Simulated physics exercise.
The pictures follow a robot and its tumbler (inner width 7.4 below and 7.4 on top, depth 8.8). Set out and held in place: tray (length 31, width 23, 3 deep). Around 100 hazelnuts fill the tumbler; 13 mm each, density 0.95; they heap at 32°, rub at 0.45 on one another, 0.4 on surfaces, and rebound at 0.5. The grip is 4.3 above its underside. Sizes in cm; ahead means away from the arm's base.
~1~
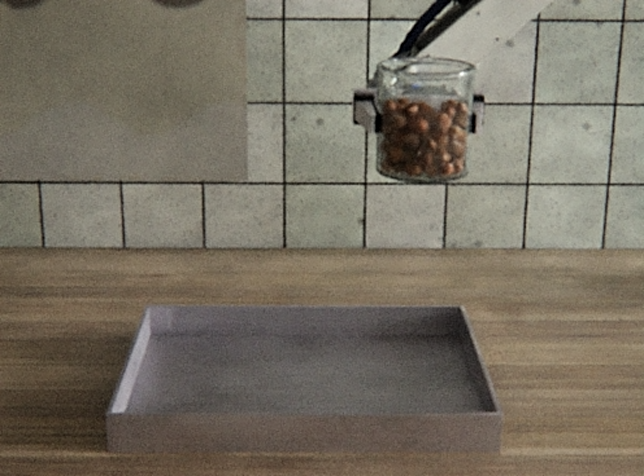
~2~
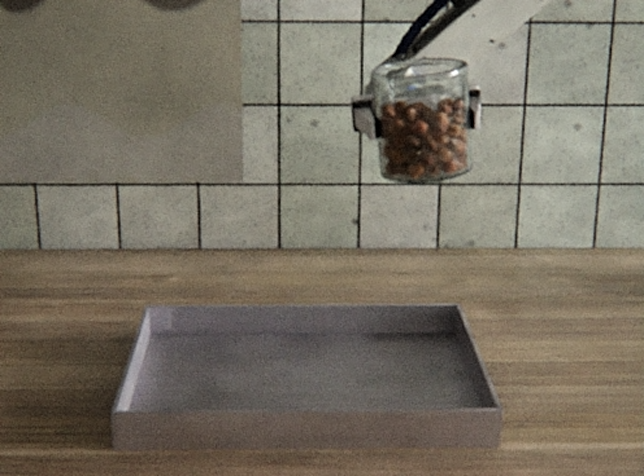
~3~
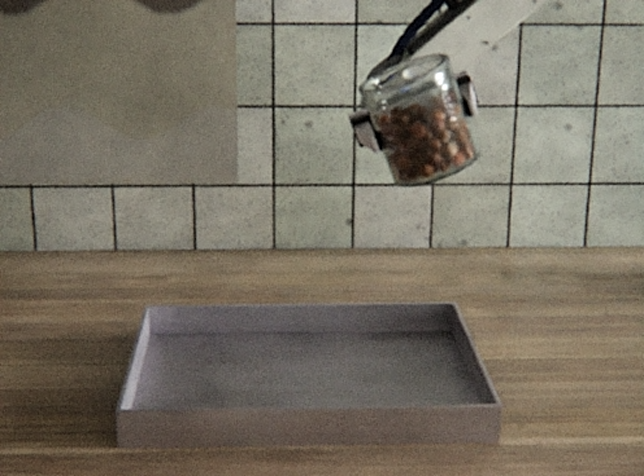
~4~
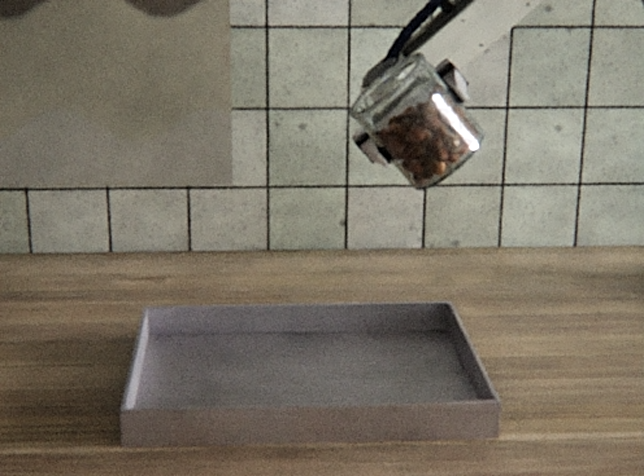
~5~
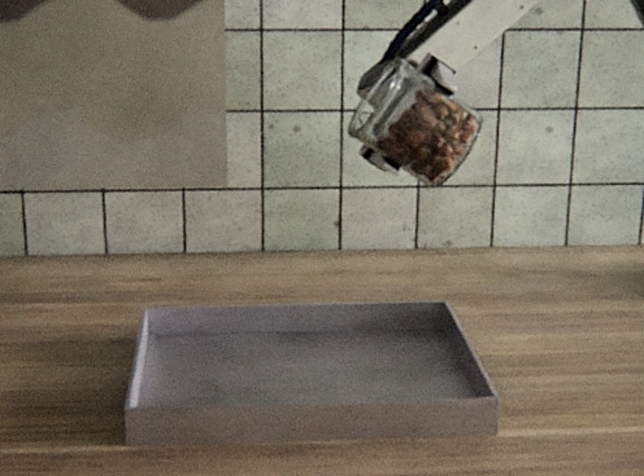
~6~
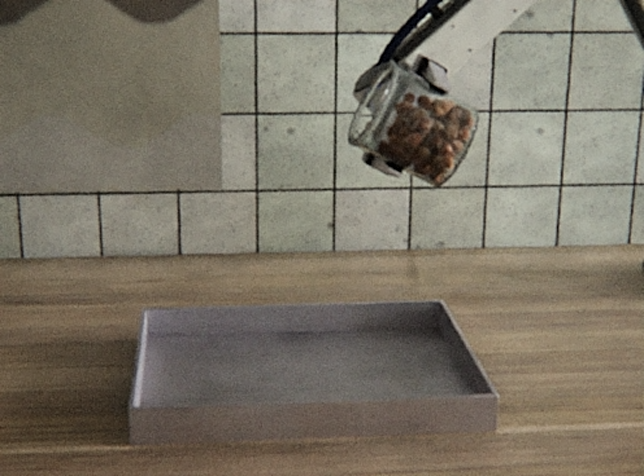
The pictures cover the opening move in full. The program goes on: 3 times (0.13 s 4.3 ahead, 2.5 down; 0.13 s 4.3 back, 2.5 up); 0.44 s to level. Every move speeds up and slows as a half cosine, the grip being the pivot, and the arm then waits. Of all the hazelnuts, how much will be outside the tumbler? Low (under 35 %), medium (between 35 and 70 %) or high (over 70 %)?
Answer: Low; under 35 % of the hazelnuts finish outside the tumbler.
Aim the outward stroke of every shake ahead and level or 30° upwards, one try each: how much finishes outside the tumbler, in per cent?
About 35 and 50 per cent.
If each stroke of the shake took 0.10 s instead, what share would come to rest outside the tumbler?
In that case some 20 per cent.
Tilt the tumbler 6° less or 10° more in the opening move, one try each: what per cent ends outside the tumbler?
Some 5 and 25 per cent.
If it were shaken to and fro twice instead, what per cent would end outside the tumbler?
Then about 10 per cent.
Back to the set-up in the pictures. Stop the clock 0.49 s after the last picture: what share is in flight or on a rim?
Some 2 per cent.
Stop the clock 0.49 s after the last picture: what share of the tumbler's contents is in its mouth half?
Some 40 per cent.
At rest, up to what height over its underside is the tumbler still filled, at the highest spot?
Roughly 7.0 cm.
Then, 0.49 s on, tilted 62° forward, highest piece 26 above the table; 95 in the tumbler, 4 in the tray, 2 in flight or on a rim.
Then, 0.98 s on, tilted 36° forward, highest piece 26 above the table; 92 in the tumbler, 8 in the tray, 1 in flight or on a rim.
Then, 1.42 s on, level, highest piece 27 above the table; 92 in the tumbler, 9 in the tray.
Then, 2.47 s on, level, highest piece 27 above the table; 92 in the tumbler, 9 in the tray.
In the end, 92 in the tumbler, 9 in the tray. That is 9 % outside the tumbler.
